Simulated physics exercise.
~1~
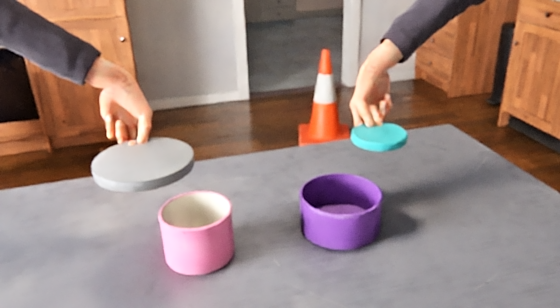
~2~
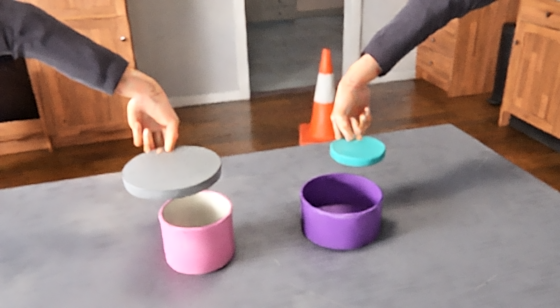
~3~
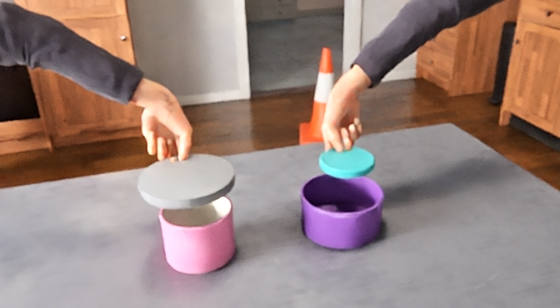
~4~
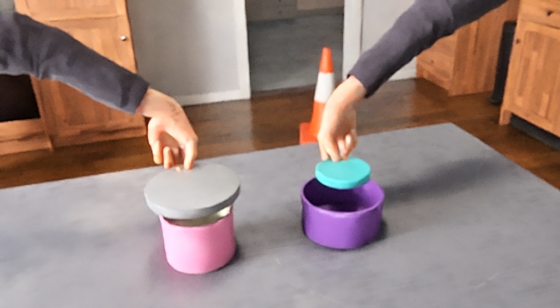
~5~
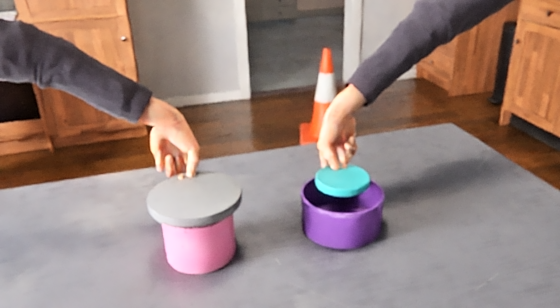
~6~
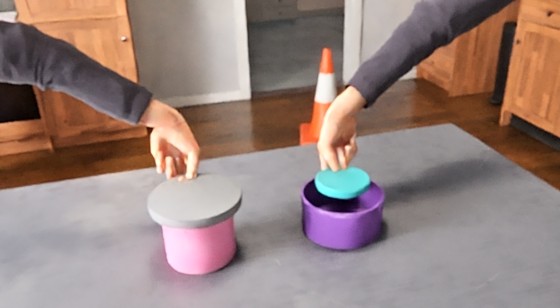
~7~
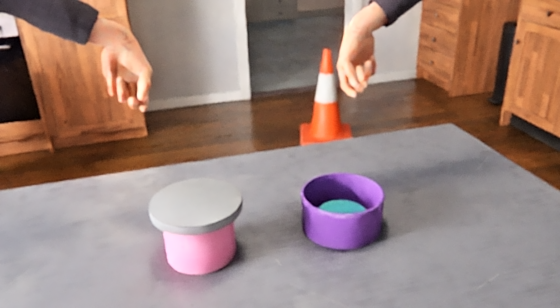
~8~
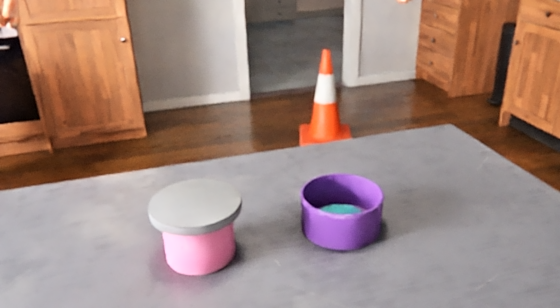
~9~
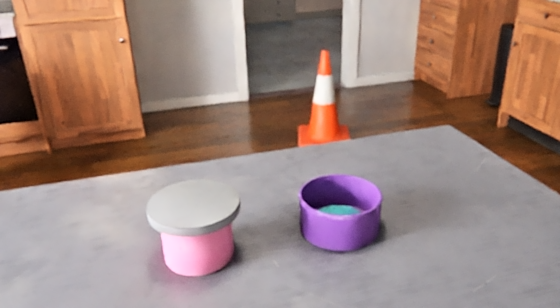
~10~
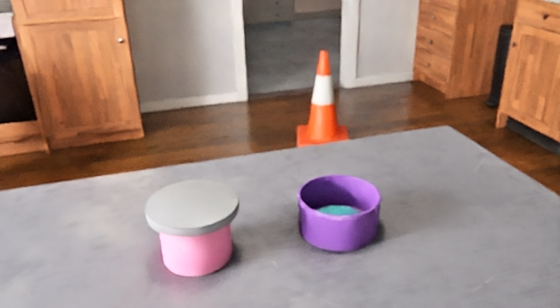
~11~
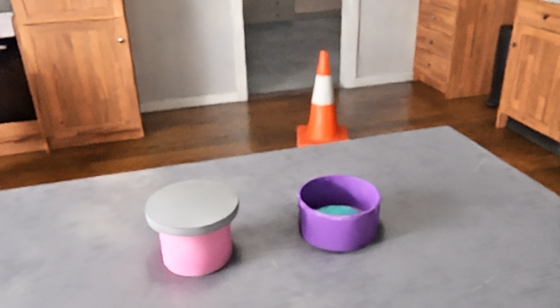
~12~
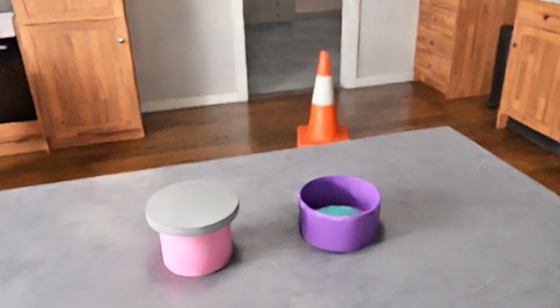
A grey disc and a smaller turquoise one were lowered by two hands over a pink pot and a purple one, then released; the grey disc stayed on top like a lid, while the turquoise one dropped inside and lay there as the hands withdrew.
